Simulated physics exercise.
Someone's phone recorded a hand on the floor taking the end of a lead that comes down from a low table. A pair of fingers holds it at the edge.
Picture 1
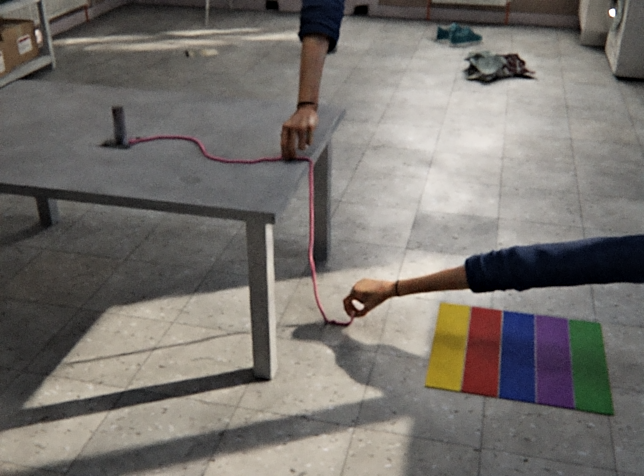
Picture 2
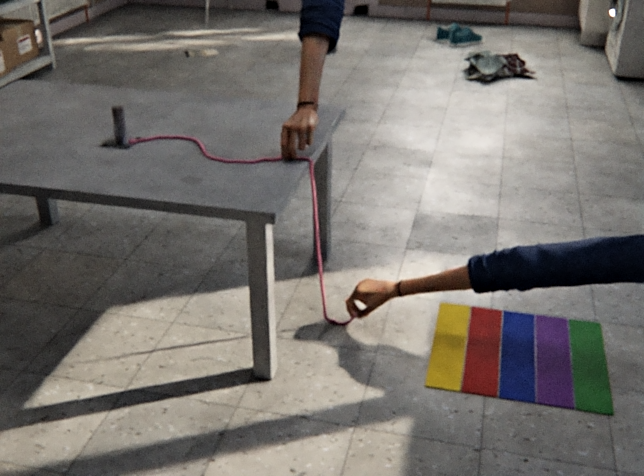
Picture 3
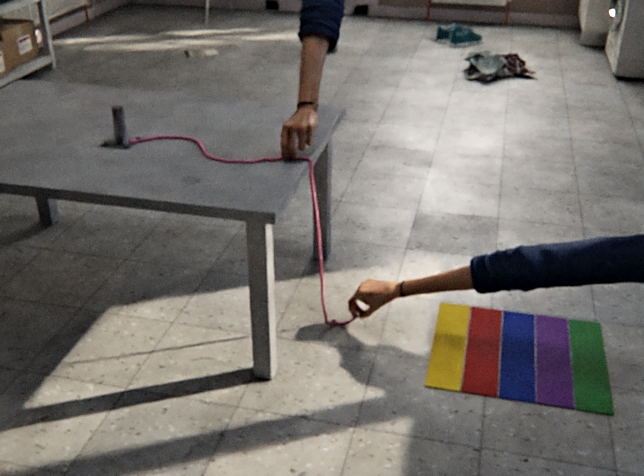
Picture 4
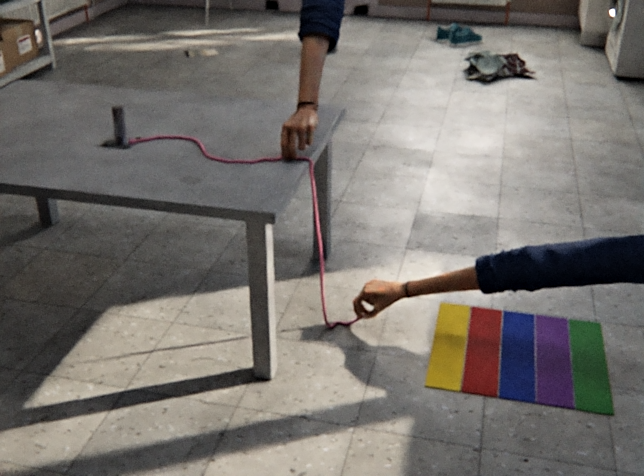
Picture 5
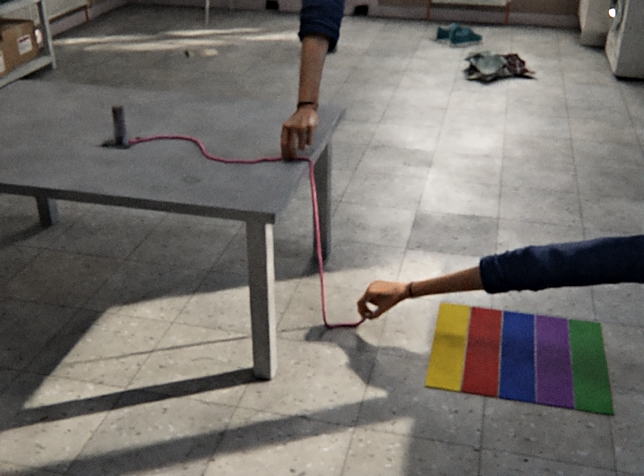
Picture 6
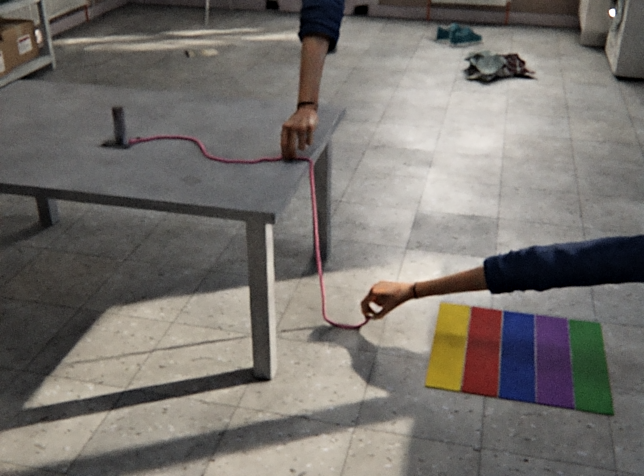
A hand near the floor draws the end of a pink cord slightly right.
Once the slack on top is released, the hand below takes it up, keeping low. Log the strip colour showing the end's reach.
Reach: Blue strip.
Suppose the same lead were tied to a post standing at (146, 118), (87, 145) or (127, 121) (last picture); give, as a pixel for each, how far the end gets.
Per try, approx.: (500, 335); (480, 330); (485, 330).
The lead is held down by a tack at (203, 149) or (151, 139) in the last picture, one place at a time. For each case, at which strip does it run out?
Taking them in turn: Red; blue.
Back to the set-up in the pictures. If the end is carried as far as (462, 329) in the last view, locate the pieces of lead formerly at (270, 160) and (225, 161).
Approx. (309, 164); approx. (263, 157).
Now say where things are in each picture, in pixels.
In the first picture, end (353, 314); yellow (445, 372); red (481, 377); blue (518, 382); purple (555, 388); green (593, 394).
In the second picture, end (356, 315); lead through (162, 138) (203, 151) (262, 160) (313, 185) (318, 247) (324, 308).
In the third picture, end (358, 315).
In the fourth picture, end (363, 316); lead through (162, 138) (203, 151) (262, 160) (313, 185) (320, 247) (324, 309).
In the fifth picture, end (367, 316).
In the sixth picture, end (371, 317); lead through (162, 138) (203, 151) (262, 160) (312, 184) (317, 247) (324, 309).
Early on, end near (461, 329); over yellow.
Midway, end near (498, 334); over red.
At the end of the slack, end near (520, 337); over blue. It gets as far as the blue strip.
